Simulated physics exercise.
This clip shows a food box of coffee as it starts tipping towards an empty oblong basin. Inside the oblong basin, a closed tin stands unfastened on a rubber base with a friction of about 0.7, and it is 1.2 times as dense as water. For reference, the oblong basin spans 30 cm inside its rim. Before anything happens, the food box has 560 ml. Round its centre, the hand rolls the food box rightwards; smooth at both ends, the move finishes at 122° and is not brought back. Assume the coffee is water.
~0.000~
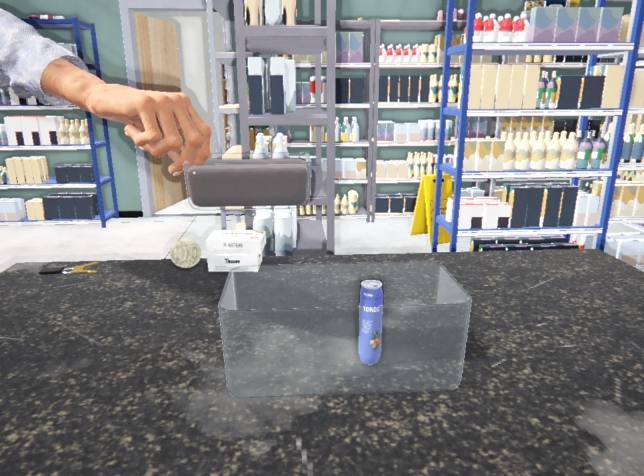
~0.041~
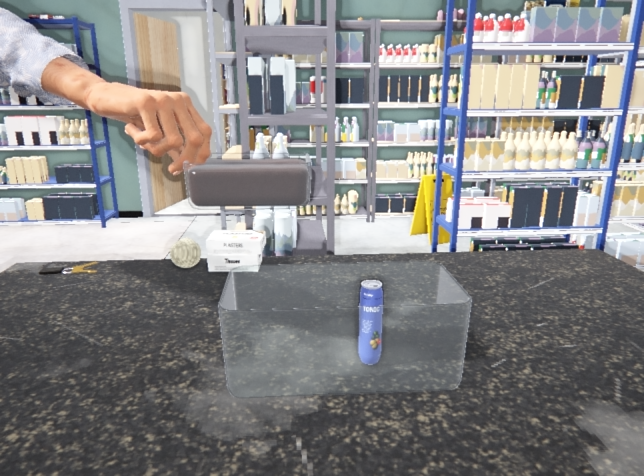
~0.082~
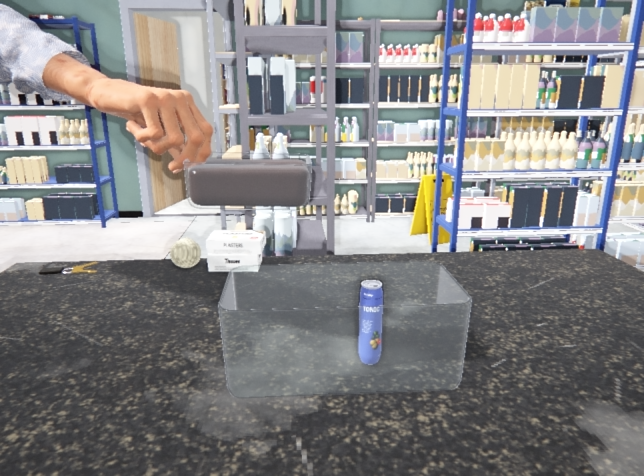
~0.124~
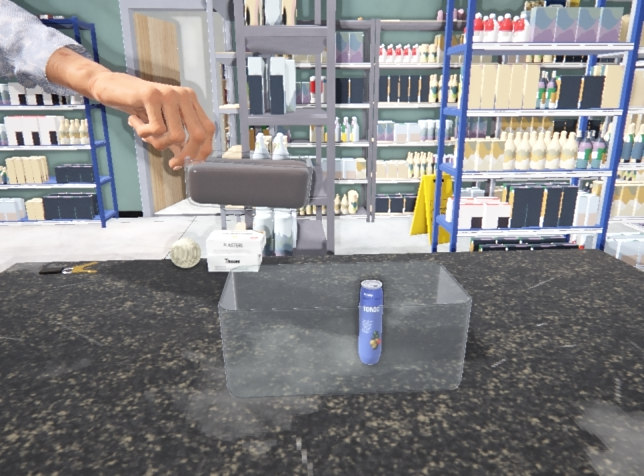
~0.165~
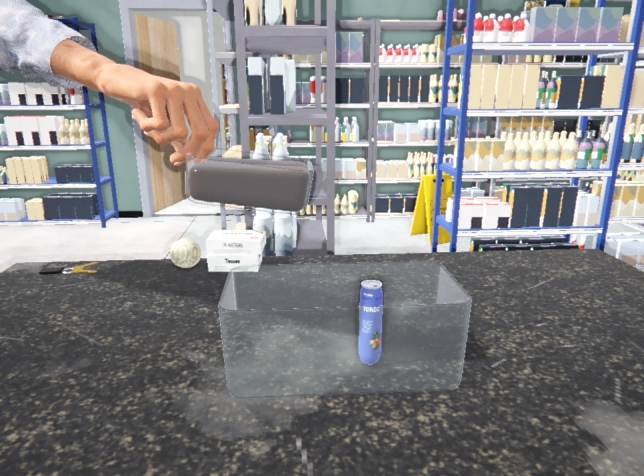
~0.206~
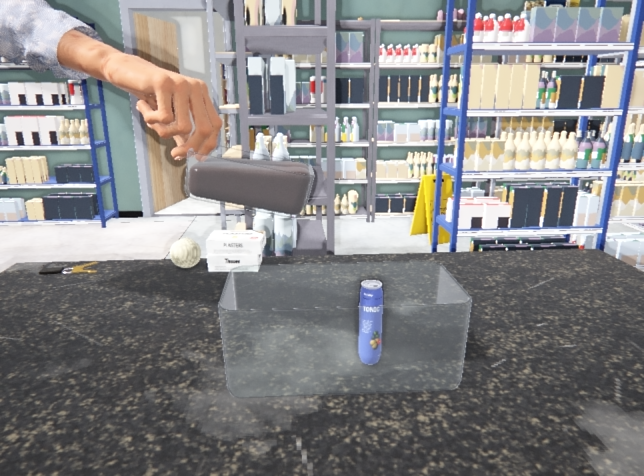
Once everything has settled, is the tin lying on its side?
No. It does not keel over.
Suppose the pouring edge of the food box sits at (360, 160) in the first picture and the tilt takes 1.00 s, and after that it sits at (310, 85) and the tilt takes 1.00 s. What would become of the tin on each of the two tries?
Try 1: Still standing; try 2: Still standing.
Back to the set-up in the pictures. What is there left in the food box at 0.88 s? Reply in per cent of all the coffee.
Roughly 1 per cent.
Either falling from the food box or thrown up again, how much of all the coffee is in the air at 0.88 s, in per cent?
Near 4 per cent, I'd say.
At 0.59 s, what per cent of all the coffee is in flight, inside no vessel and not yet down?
About 48 per cent.
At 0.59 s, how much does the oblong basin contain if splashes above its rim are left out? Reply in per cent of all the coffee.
The basin holds roughly 36 in a hundred parts at that moment.
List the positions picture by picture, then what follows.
In the first frame, it leans 0°; its right rim is at (309, 159); the coffee meets the walls at (194, 166) and (307, 164); the oblong basin's rim runs from (226, 288) to (455, 281); the tin's top is at (372, 288).
In the second frame, it leans 1°; its right rim is at (309, 160); the coffee meets the walls at (194, 165) and (307, 164).
In the third frame, it leans 2°; its right rim is at (309, 161); the coffee meets the walls at (196, 165) and (307, 165).
In the fourth frame, it leans 5°; its right rim is at (310, 164); the coffee meets the walls at (196, 164) and (308, 166).
In the fifth frame, it leans 8°; its right rim is at (311, 167); the coffee meets the walls at (196, 163) and (309, 167).
In the sixth frame, it leans 12°; its right rim is at (312, 172); the coffee meets the walls at (196, 163) and (310, 168).
By 0.59 s the tilt is 79° and 17 per cent is still to pour; the tin stands where it began.
By 0.88 s the tilt is 118° and 1 per cent is still to pour; the tin stands where it began.
By 1.18 s the tilt is 122° and 0 per cent is still to pour; the tin stands where it began.
By 1.50 s the tilt is 122° and 0 per cent is still to pour; the tin stands where it began.
At rest the tin stands where it began.
